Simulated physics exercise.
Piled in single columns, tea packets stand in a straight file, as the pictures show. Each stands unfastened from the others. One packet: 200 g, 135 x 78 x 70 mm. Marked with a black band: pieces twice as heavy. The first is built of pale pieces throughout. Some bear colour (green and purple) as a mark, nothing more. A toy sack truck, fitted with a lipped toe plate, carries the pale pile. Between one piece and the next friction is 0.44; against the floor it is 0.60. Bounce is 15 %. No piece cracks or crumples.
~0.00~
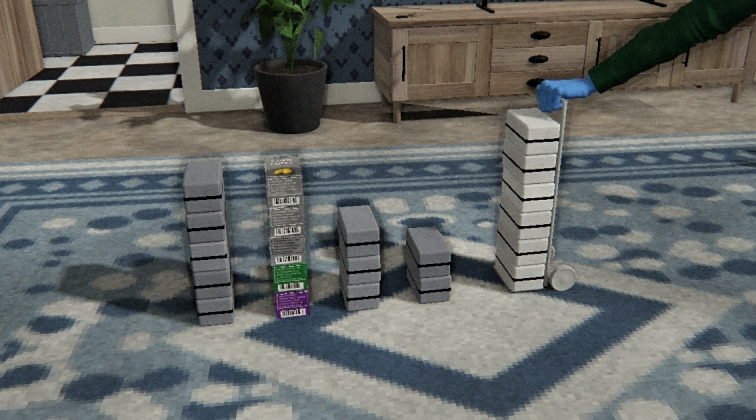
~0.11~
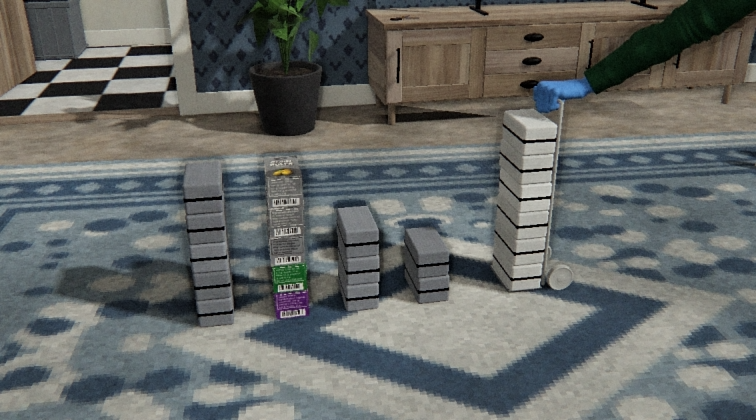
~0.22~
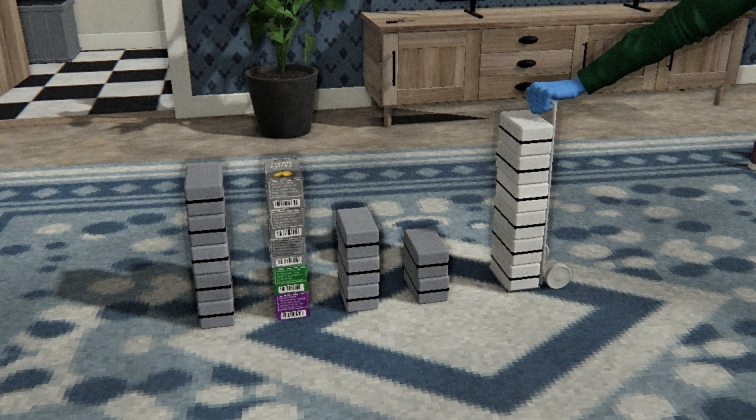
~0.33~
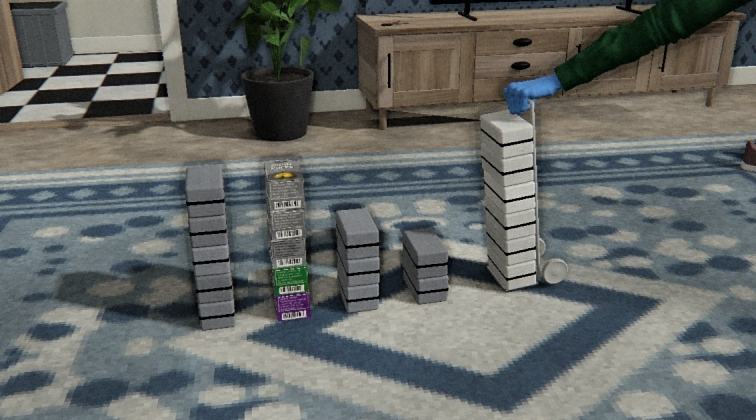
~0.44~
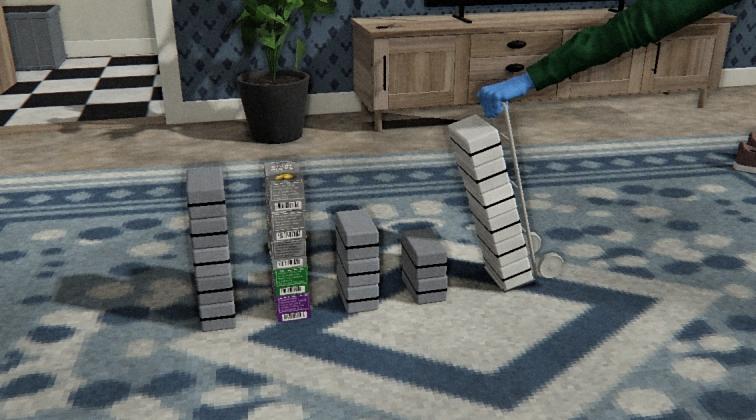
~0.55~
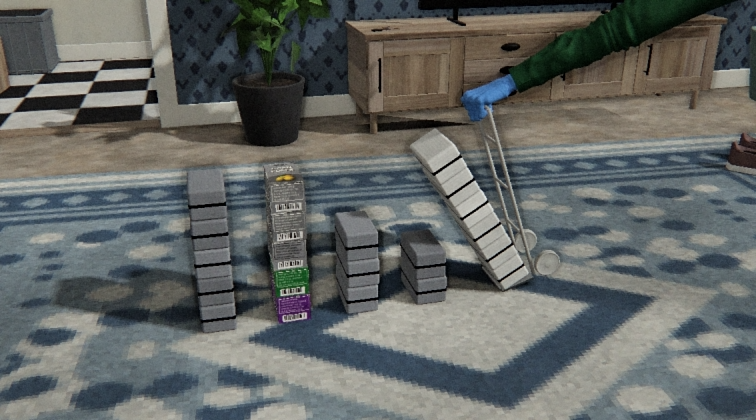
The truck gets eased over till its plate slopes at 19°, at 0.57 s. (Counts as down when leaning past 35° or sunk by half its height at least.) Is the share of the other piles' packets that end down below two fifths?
Yes, below two fifths.
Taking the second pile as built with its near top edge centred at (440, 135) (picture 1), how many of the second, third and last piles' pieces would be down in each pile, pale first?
Pile by pile that makes second 5, third 3, last 5.
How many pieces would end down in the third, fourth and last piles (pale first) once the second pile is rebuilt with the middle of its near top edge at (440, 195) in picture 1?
You'd get third 3, fourth 5 and last 5.
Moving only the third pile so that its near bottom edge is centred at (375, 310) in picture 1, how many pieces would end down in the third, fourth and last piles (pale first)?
The third pile ends with 0 down, the fourth with 0, the last with 0.
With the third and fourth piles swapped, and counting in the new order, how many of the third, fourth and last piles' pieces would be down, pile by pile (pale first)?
Third 3, fourth 0, last 0.
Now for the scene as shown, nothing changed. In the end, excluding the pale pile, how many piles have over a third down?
That would be 0 of them.
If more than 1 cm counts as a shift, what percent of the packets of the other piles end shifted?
Shifted share: 45 %.
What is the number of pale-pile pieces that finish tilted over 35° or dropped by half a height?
6 of the pale pieces.
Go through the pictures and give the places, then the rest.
In the first picture (we follow the side turned to the camera; the camera moves round a little), truck frame (561, 142) 0° forward; purple packet (293, 305); green packet (290, 279); no other piece has moved.
The second picture shows truck frame (557, 142) 0° forward; green packet (290, 279).
The third picture shows truck frame (552, 142) 1° forward; green packet (291, 280).
The fourth picture shows truck frame (533, 141) 7° forward, top of the pale pile leaning 7°; green packet (292, 281); no other piece has moved.
The fifth picture shows truck frame (512, 142) 15° forward, top of the pale pile leaning 17°; green packet (292, 282); no other piece has moved.
The sixth picture shows truck frame (498, 145) 19° forward, top of the pale pile leaning 31°; green packet (292, 283); purple packet (294, 310); no other piece has moved.
Around 0.62 s, 6 of the pale pile down; none of the 15 other packets down.
Around 0.78 s, 6 of the pale pile down; none of the 15 other packets down, 4 disturbed.
Around 1.08 s, 6 of the pale pile down; none of the 15 other packets down, 8 disturbed; green packet tipped 14°; purple packet tipped 14°.
Finally (1.6 s), 6 of the pale pile down; none of the 15 other packets down, 8 disturbed; green packet tipped 13°; purple packet tipped 13°. That is 0 per cent. Seen by the last camera, middles, green packet near (277, 269), purple packet near (286, 293).
